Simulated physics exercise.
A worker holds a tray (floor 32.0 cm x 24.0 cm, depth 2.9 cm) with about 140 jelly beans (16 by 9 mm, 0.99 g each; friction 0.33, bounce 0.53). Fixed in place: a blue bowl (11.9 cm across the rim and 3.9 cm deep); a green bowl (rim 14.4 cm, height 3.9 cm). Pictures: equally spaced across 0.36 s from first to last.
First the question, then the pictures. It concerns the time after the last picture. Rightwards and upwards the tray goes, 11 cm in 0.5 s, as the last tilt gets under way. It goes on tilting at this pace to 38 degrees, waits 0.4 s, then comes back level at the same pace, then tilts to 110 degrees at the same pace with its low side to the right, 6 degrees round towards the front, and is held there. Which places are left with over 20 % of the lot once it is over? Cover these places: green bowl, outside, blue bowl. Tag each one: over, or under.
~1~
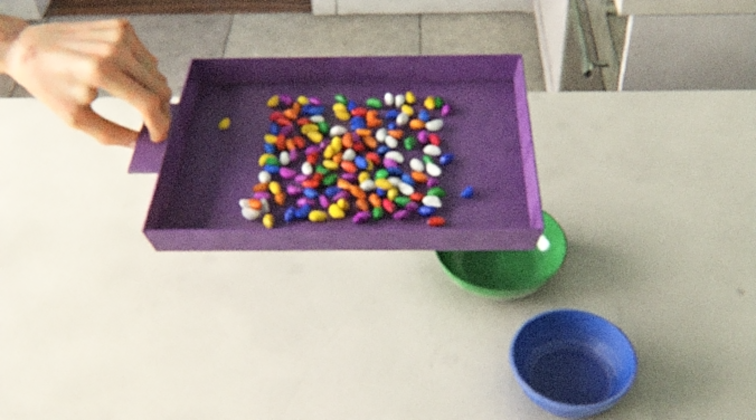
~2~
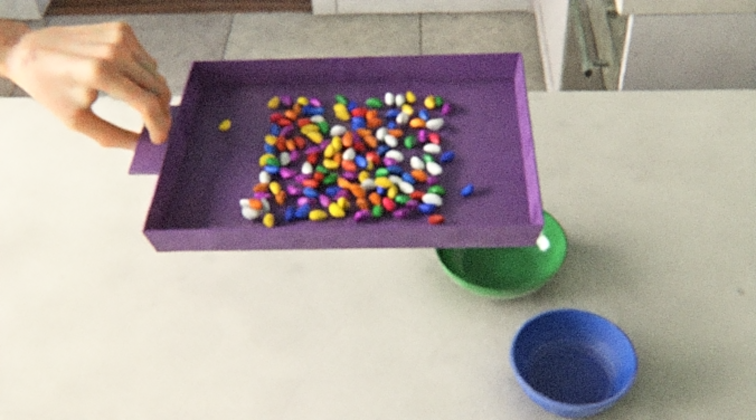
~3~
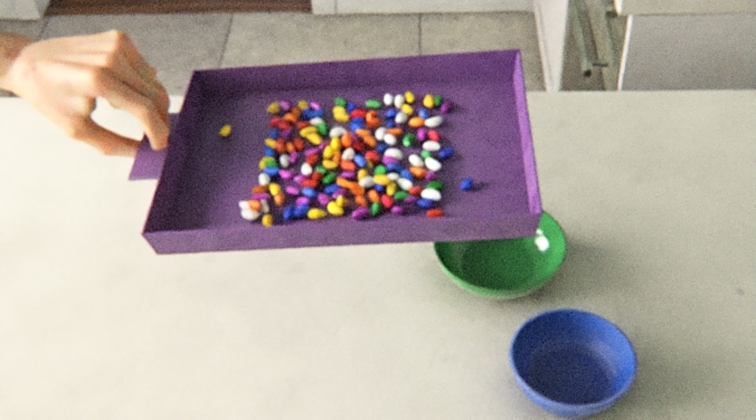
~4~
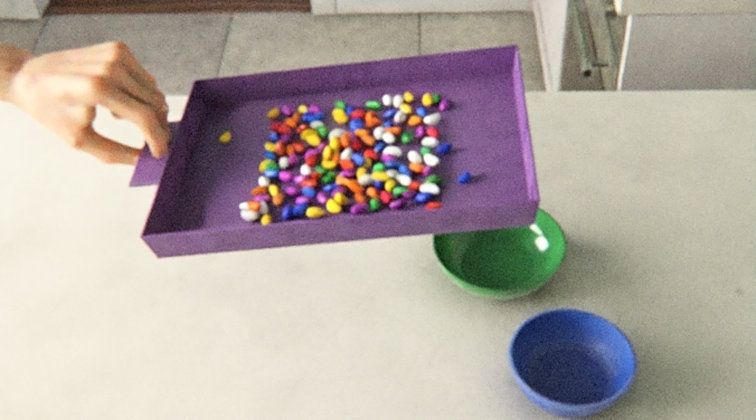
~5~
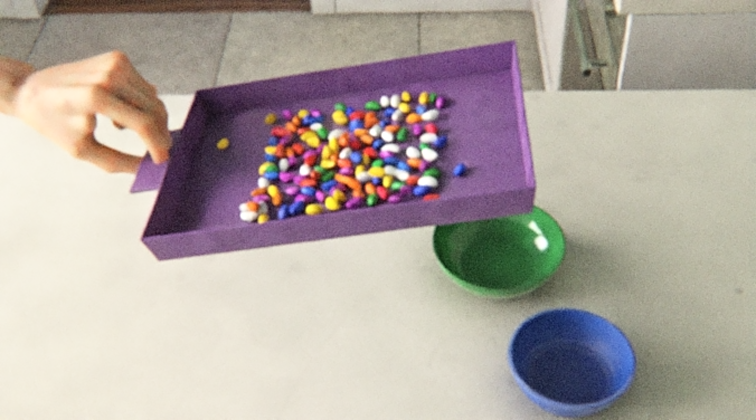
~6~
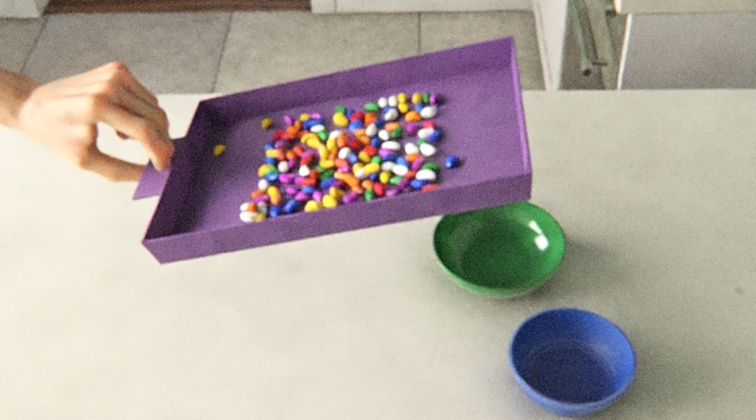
Tags: Green bowl - over, outside - over, blue bowl - under.
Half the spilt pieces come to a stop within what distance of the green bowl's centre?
14 cm.
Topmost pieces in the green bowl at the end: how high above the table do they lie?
2.5 cm, give or take.
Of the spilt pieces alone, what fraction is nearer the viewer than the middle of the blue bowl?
20 %.
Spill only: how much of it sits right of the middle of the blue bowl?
About 20 %.
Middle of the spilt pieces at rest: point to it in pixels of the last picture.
The spilt pieces are centred close to (485, 346) in the last picture.
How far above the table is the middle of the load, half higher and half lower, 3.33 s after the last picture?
12 cm or thereabouts.
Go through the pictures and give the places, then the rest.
Tray at (341, 232); tilt 0 degrees; leading edge at (531, 133); middle of the load at (350, 156); blue bowl at (573, 356); green bowl at (500, 242), in the first picture.
Tray at (341, 230); tilt 1 degrees; leading edge at (531, 130); middle of the load at (350, 155), in the second picture.
Tray at (339, 226); tilt 4 degrees; low side back left; leading edge at (529, 123); middle of the load at (349, 155), in the third picture.
Tray at (336, 221); tilt 8 degrees; low side back left; leading edge at (527, 114); middle of the load at (348, 155), in the fourth picture.
Tray at (333, 216); tilt 11 degrees; low side back left; leading edge at (524, 105); middle of the load at (347, 154), in the fifth picture.
Tray at (330, 211); tilt 15 degrees; low side back left; leading edge at (521, 96); middle of the load at (346, 153); blue bowl at (572, 355); green bowl at (499, 240), in the sixth picture.
Then, 1.28 s after the last picture, tilt 23 degrees; tray 100 %; middle of all pieces on or above the table near (250, 153).
Then, 2.35 s after the last picture, tilt 25 degrees; tray 100 %; middle of all pieces on or above the table near (399, 57).
Then, 3.33 s after the last picture, tilt 74 degrees; outside 10 %, tray 85 %; middle of all pieces on or above the table near (531, 225).
Then, 4.27 s after the last picture, tilt 110 degrees; blue bowl 5 %, outside 45 %, green bowl 50 %; middle of all pieces on or above the table near (508, 296).
In the end, blue bowl 5 %, outside 45 %, green bowl 50 %, tray 0 %.
